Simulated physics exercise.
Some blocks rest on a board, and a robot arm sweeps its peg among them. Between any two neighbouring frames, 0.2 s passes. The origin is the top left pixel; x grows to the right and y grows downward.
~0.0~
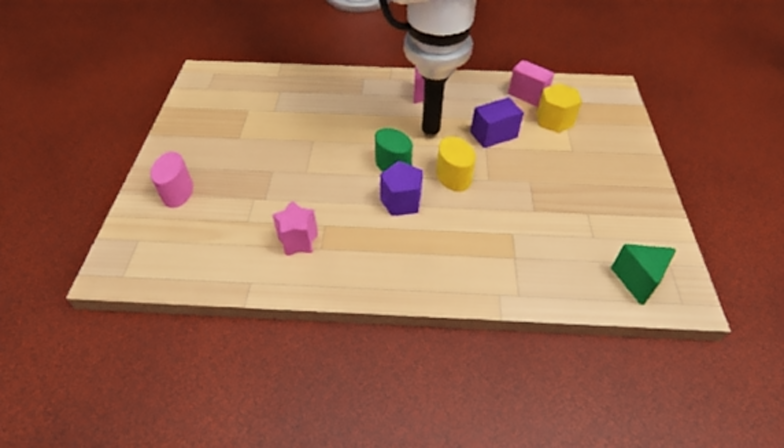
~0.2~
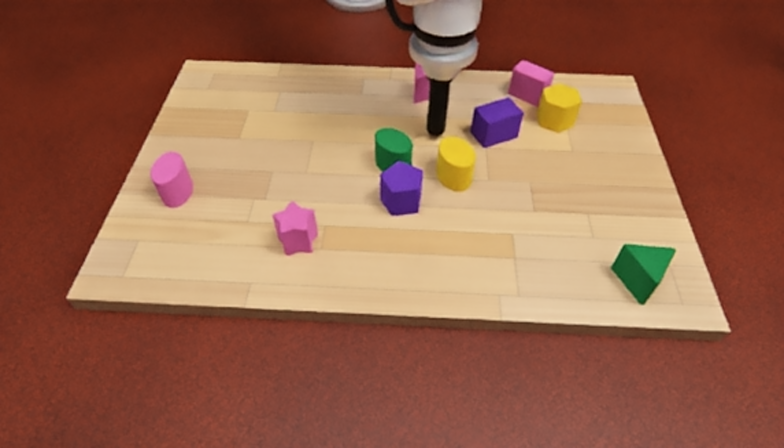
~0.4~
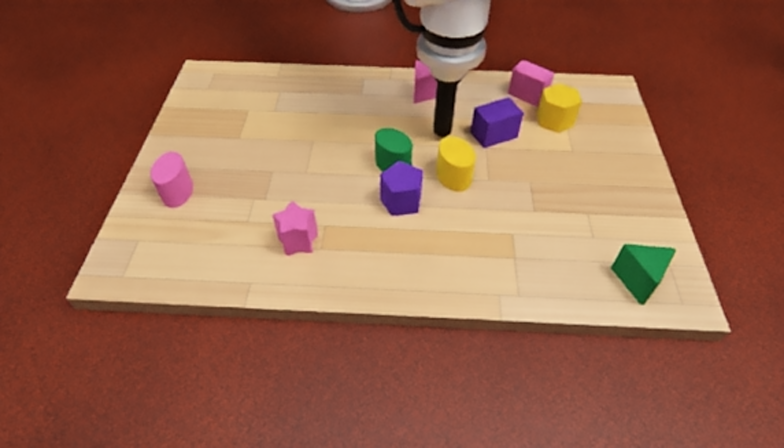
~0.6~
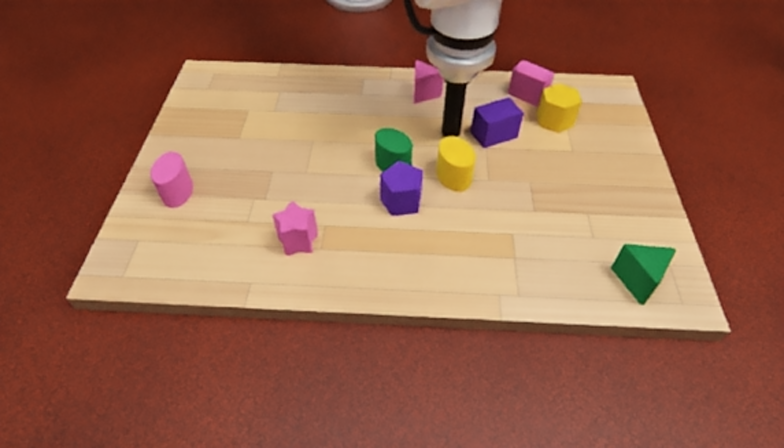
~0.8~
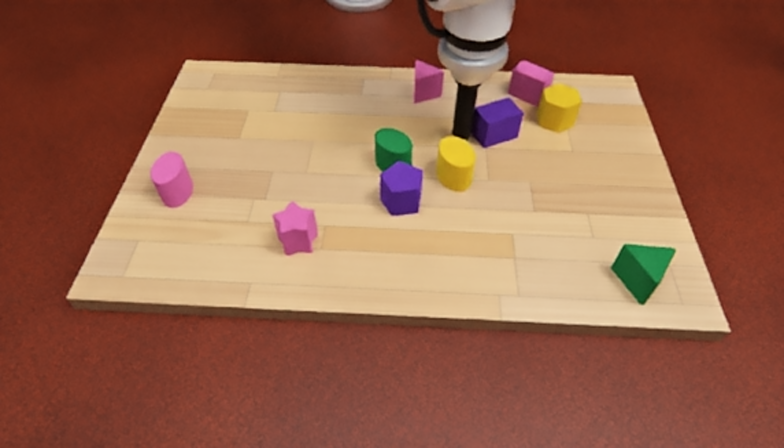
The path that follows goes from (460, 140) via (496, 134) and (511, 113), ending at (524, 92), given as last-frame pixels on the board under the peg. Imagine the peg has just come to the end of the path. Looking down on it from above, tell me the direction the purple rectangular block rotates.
From overhead, clockwise.
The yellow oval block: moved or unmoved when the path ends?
Same place.
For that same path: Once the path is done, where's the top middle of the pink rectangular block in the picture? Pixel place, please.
So, by the moment the path ends, you'll find the top centre of the pink rectangular block at (546, 62).
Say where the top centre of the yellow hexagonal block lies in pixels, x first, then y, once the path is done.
I think it will end close to (589, 95).
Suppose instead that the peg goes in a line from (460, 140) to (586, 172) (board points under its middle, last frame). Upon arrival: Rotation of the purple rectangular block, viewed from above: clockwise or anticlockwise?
From the top: Counterclockwise.
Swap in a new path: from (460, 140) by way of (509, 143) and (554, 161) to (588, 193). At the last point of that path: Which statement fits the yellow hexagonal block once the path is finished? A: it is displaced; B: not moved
A
The first path, step by step. One third of the way, peg at (497, 128); purple rectangular block at (531, 105); yellow hexagonal block at (565, 94).
Two thirds of the way, peg at (512, 107); purple rectangular block at (546, 94), turned 50° clockwise; yellow hexagonal block at (588, 94).
At the end, peg at (525, 87); yellow oval block unmoved; purple rectangular block at (547, 94), turned 55° clockwise; pink rectangular block at (546, 62), turned 35° clockwise; yellow hexagonal block at (589, 95).
